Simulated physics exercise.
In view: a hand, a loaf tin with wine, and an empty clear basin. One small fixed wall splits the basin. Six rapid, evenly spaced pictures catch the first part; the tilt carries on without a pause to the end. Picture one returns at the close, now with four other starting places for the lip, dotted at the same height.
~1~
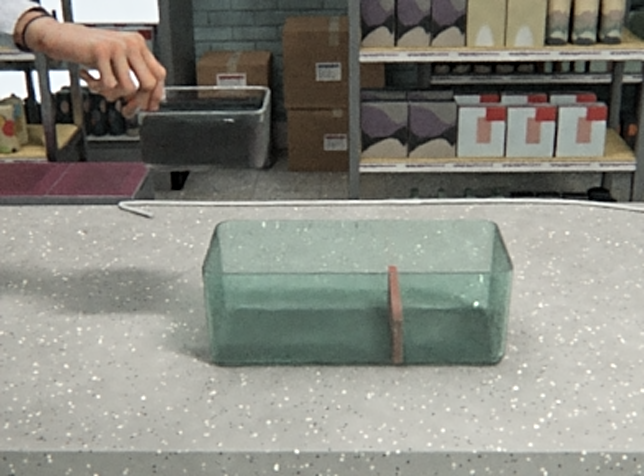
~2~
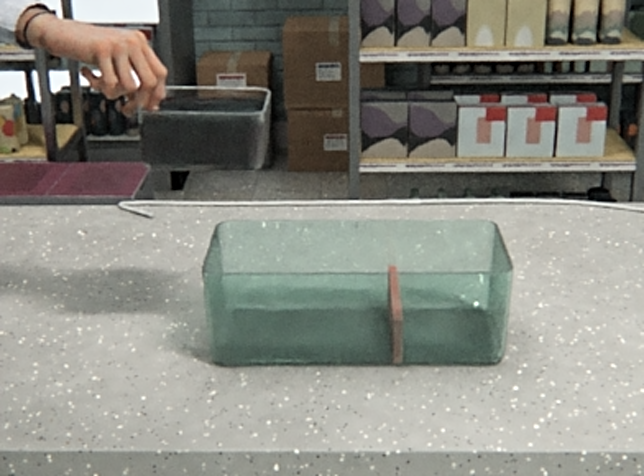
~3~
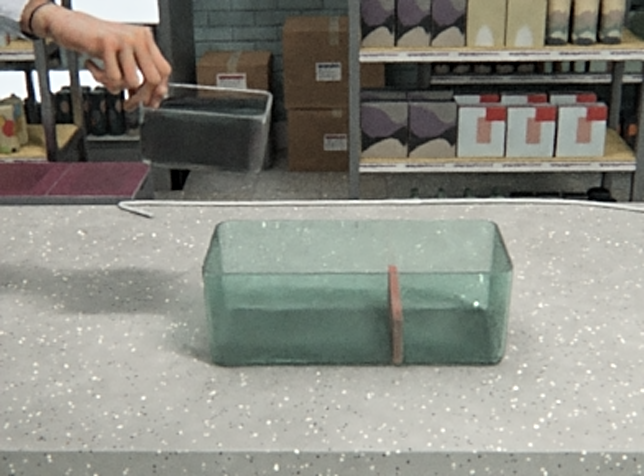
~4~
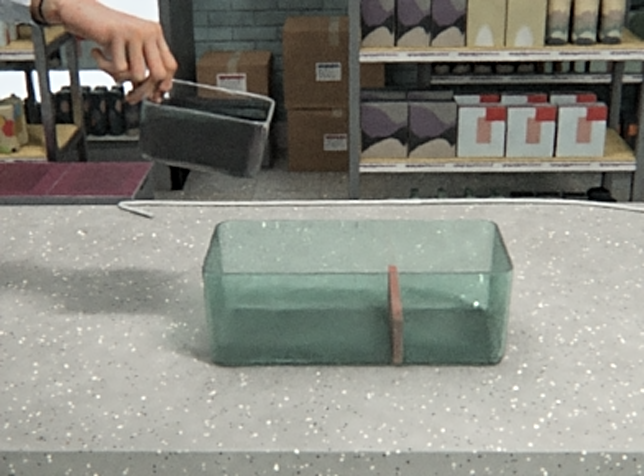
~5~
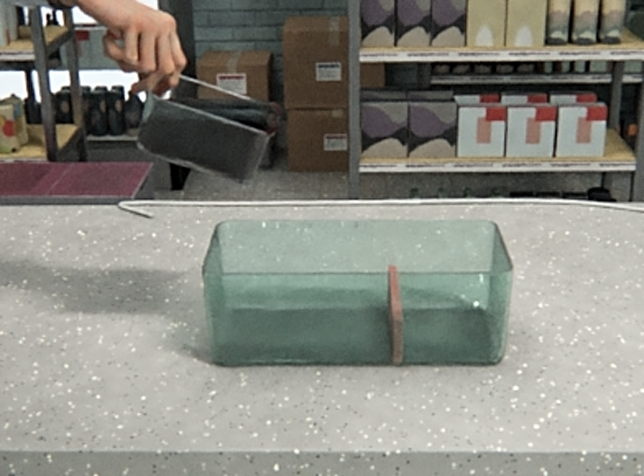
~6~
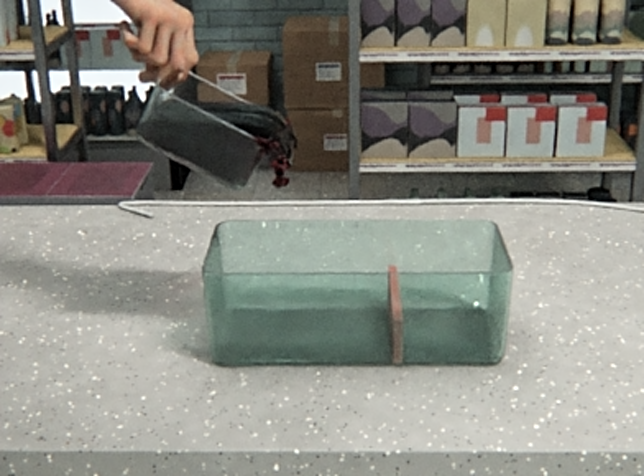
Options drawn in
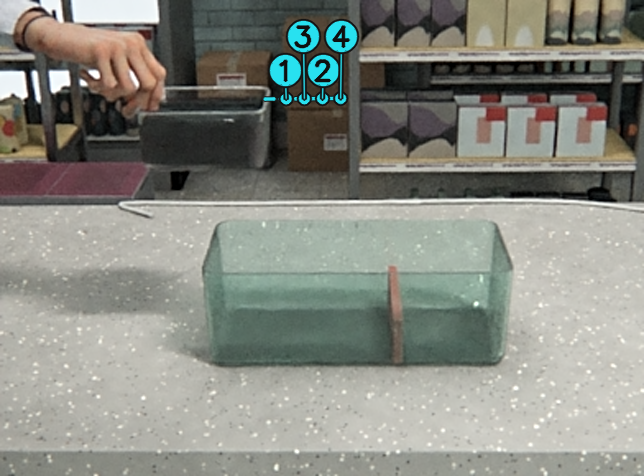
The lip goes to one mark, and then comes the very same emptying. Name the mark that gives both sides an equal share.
The answer is spot 2.
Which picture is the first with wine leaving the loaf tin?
In picture 5.
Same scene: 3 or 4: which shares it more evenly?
Spot 4.
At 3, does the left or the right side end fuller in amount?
The left side.
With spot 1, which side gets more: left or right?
The left one.
In cyan, 1 at (286, 98); 2 at (322, 98); 3 at (304, 98); 4 at (340, 98).
If 1 is chosen, about 97 % ends left of the wall and 2 % right of it.
If 2 is chosen, about 53 % ends left of the wall and 46 % right of it.
If 3 is chosen, about 91 % ends left of the wall and 8 % right of it.
If 4 is chosen, about 33 % ends left of the wall and 66 % right of it.
